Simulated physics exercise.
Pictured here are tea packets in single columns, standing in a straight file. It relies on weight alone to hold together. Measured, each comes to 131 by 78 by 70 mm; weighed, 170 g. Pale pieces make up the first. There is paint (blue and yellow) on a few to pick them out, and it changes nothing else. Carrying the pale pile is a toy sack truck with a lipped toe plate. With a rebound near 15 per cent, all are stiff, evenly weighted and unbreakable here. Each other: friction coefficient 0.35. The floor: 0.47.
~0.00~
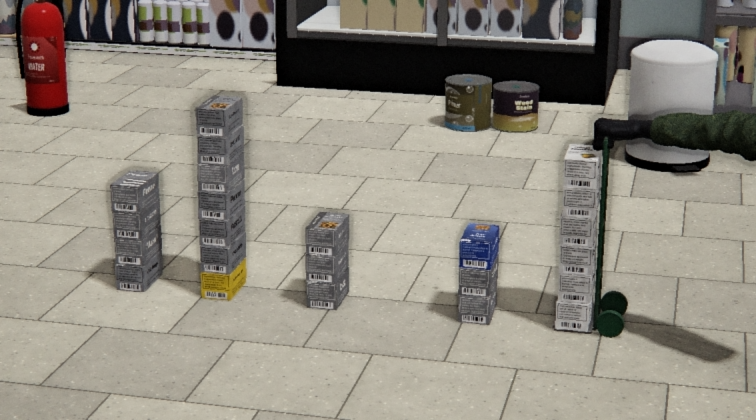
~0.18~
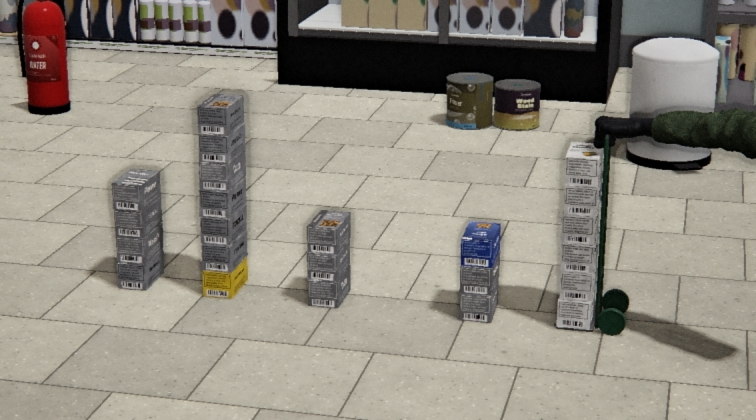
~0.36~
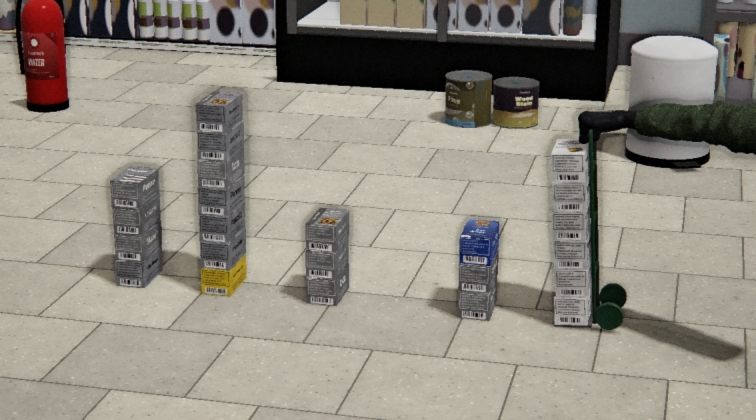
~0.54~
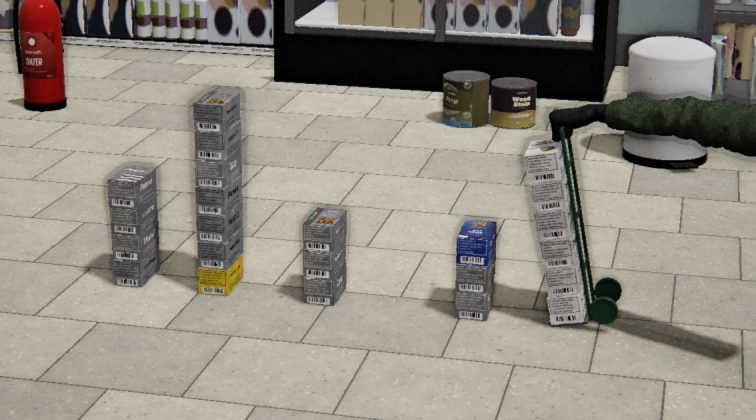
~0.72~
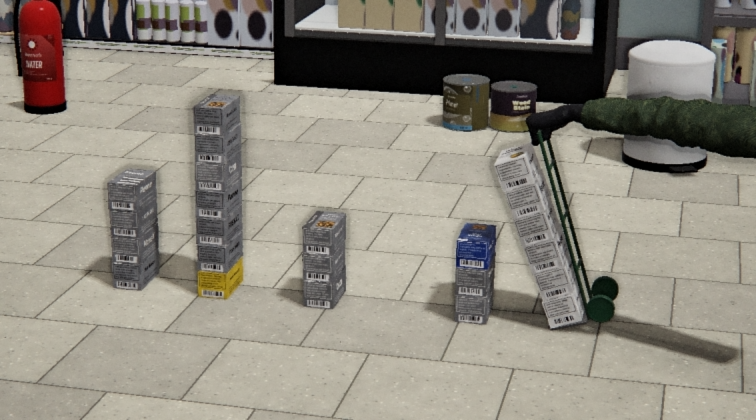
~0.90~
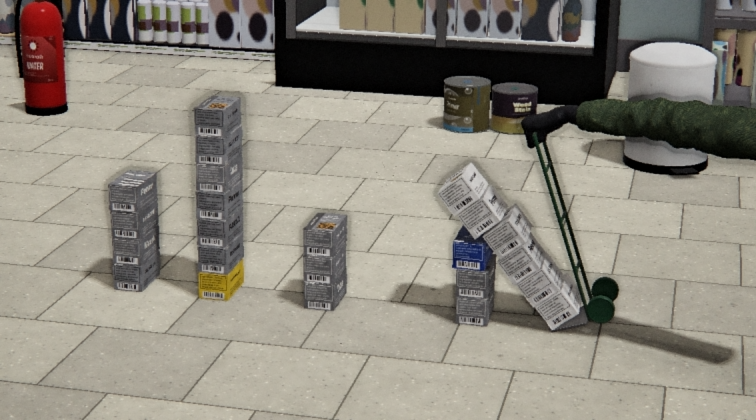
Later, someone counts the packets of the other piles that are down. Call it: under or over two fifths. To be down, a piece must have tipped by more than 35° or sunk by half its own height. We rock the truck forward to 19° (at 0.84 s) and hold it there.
Under.
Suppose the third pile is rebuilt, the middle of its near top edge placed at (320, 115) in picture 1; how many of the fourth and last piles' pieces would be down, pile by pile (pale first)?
Counts down - fourth: 0; last: 0.
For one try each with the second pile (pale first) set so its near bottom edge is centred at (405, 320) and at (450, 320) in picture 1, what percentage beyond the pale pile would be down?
I'd say close to 10 percent, then close to 20 percent.
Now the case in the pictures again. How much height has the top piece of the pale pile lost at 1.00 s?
Drop so far: Roughly 16 cm.
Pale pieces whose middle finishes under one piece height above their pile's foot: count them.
The number is 3.
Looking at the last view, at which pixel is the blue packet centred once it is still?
I'd say its middle settles close to (380, 292).
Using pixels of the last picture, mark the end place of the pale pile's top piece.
Look for the top piece around pixel (350, 292).
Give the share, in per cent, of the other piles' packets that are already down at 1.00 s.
0 per cent at that moment.
Around 1.00 s, 6 of the pale pile down; none of the 17 other packets down, 2 disturbed; blue packet displaced 29 mm.
Around 1.14 s, 6 of the pale pile down; none of the 17 other packets down, 3 disturbed; blue packet tipped 16°.
Around 1.34 s, 6 of the pale pile down; 3 of the 17 other packets down; blue packet tipped 69°, 12 cm lower.
Finally (1.9 s), 6 of the pale pile down; 3 of the 17 other packets down; blue packet on its side; yellow packet unmoved. That is 18 per cent. Seen by the last camera, middles, blue packet near (380, 292), yellow packet near (222, 278).
